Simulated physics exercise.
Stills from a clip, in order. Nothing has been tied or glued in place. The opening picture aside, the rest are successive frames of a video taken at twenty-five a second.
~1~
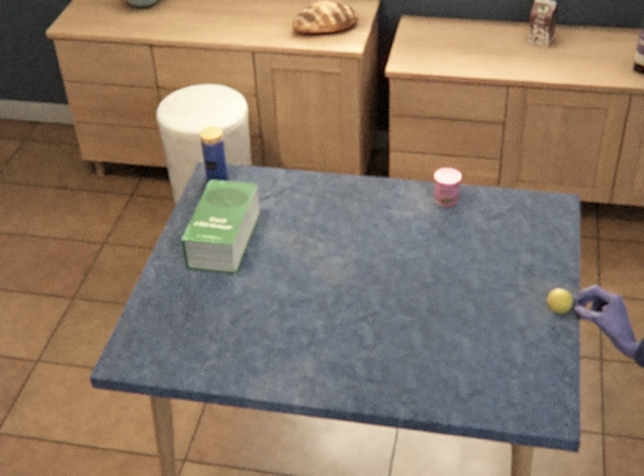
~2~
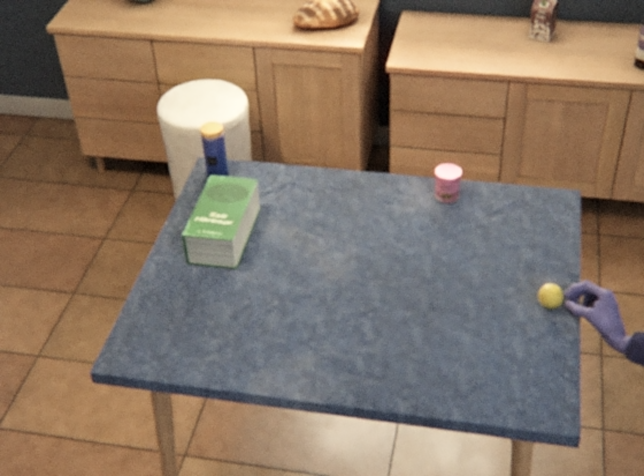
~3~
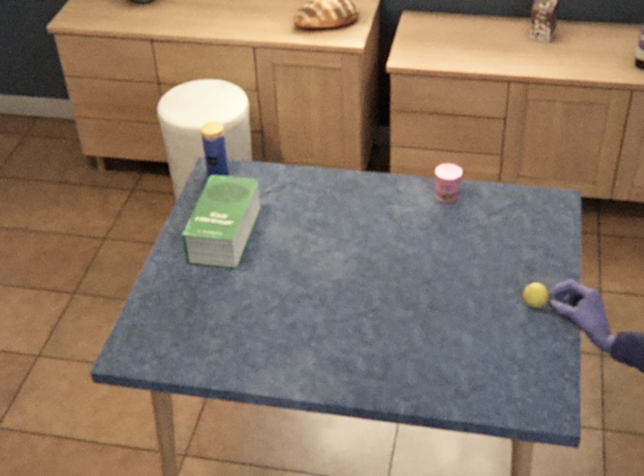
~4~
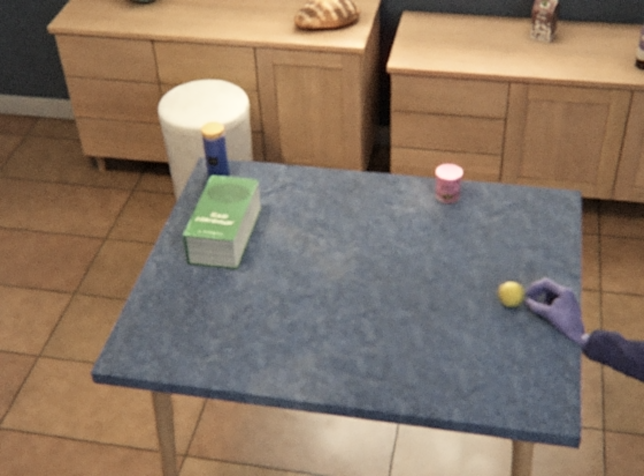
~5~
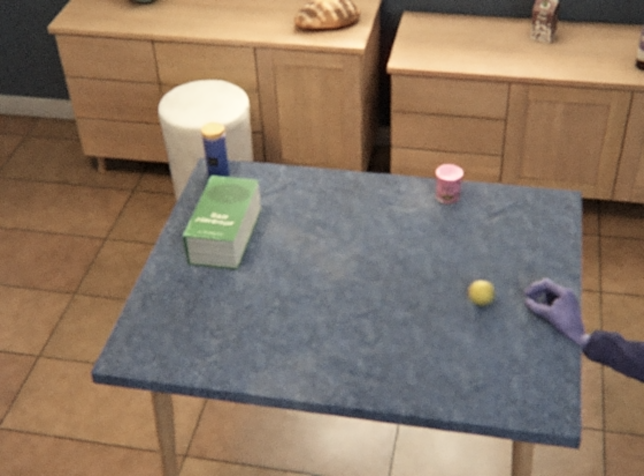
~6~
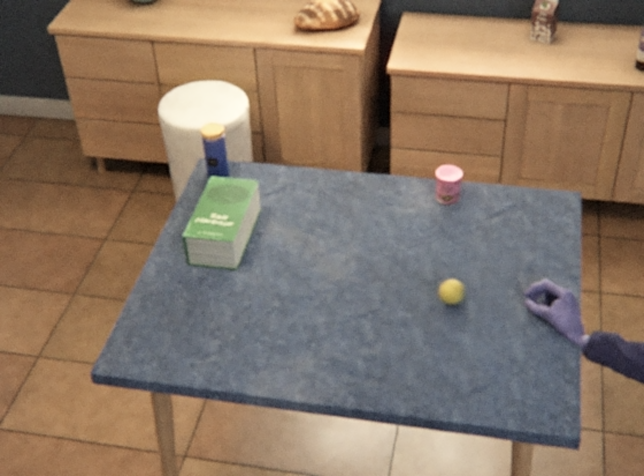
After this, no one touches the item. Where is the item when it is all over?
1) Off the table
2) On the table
(1) Off the table.
Then, 0.30 s on from there, yellow lemon shifted well along near (253, 280).
Then, 0.70 s on from there, yellow lemon now off the table.
Then, 1.10 s on from there, things are still on the move.
In the end, off the table, yellow lemon.
